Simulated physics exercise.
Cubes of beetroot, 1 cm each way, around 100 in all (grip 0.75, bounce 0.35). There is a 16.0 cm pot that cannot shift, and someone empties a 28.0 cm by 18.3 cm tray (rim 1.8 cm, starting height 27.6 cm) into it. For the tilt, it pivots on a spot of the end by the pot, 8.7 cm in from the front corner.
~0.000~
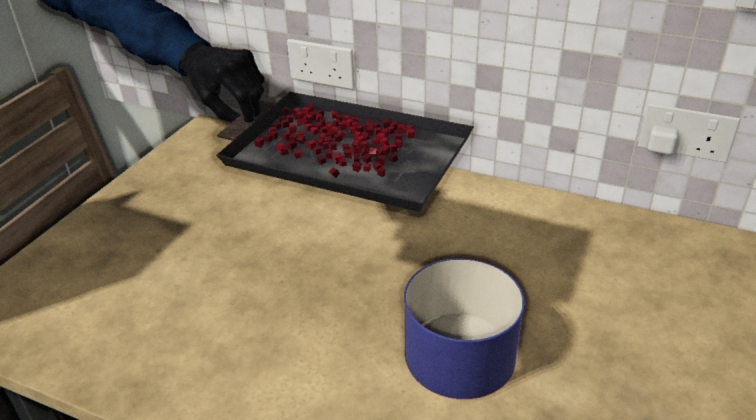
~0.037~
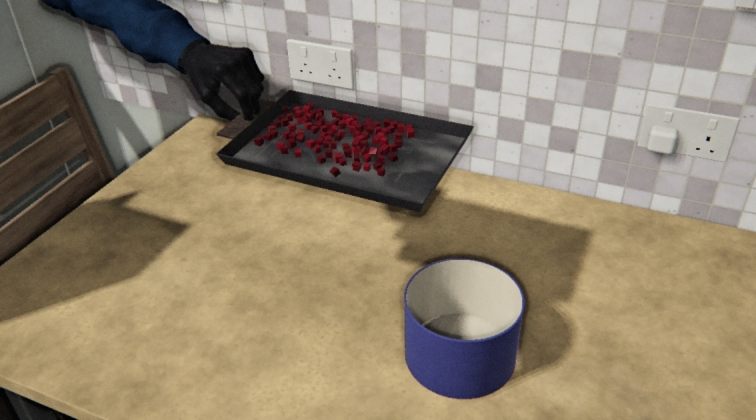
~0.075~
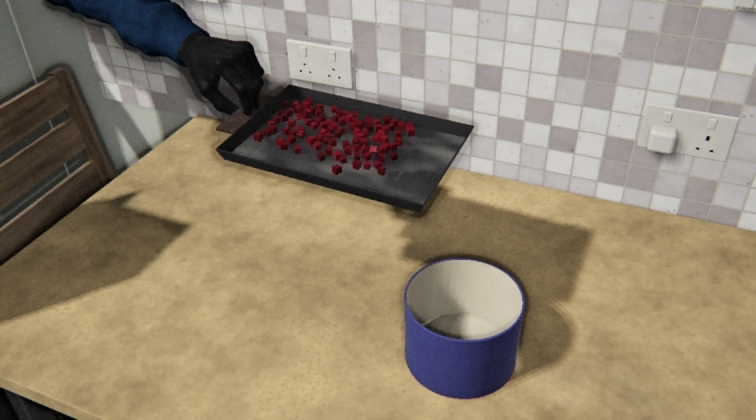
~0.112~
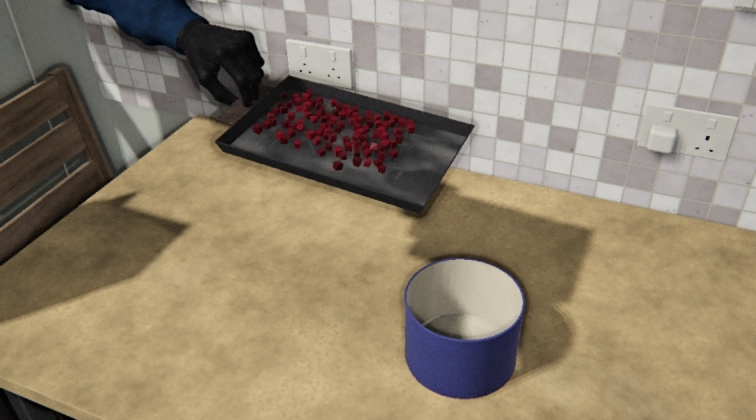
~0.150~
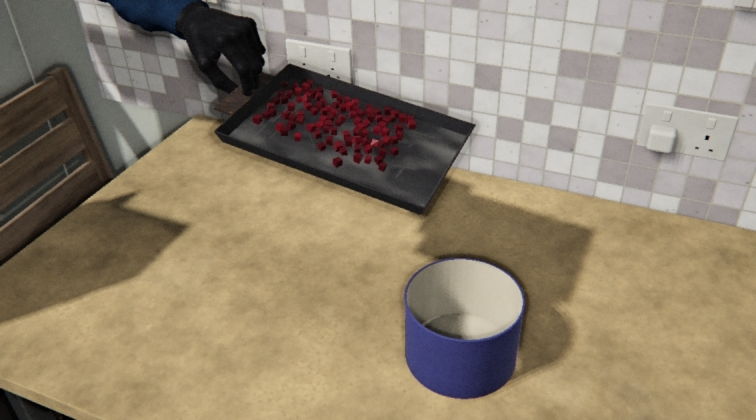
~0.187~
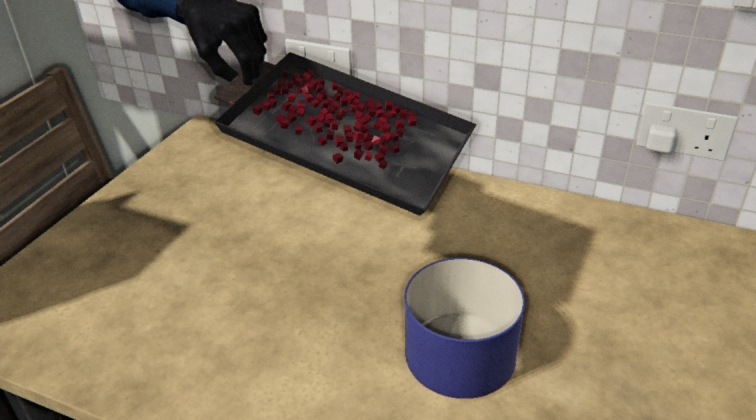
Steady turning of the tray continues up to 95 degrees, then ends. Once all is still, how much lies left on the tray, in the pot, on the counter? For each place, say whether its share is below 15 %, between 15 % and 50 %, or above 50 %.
Tray: Below 15 %; pot: Above 50 %; counter: Between 15 % and 50 %.
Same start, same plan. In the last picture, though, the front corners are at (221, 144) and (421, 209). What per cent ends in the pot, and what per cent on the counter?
Per cent by place - pot 60, counter 40.
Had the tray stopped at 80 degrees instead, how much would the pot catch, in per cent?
That comes out at some 75 per cent.
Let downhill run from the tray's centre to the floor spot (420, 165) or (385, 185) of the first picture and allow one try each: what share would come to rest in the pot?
The share comes to roughly 30 in a hundred, then roughly 60 in a hundred.
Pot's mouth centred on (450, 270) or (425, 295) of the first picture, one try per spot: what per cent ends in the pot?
The shares would be near 30 and 50 per cent respectively.
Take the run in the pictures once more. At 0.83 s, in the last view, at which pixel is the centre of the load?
I'd put it close to (468, 244).
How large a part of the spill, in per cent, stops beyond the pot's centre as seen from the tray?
About 90 percent of the spill.
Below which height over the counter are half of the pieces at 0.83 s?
Roughly 22 cm above the counter.
Then, at 0.57 s, tilt 53 degrees; the tray holds 100 %, the pot 0 %.
After 0.83 s, tilt 80 degrees; the tray holds 25 %, the pot 5 %.
After 1.19 s, tilt 95 degrees; the tray holds 0 %, the pot 70 %.
By 2.3 s all is still; tray 0 %, pot 70 %, counter 30 %.
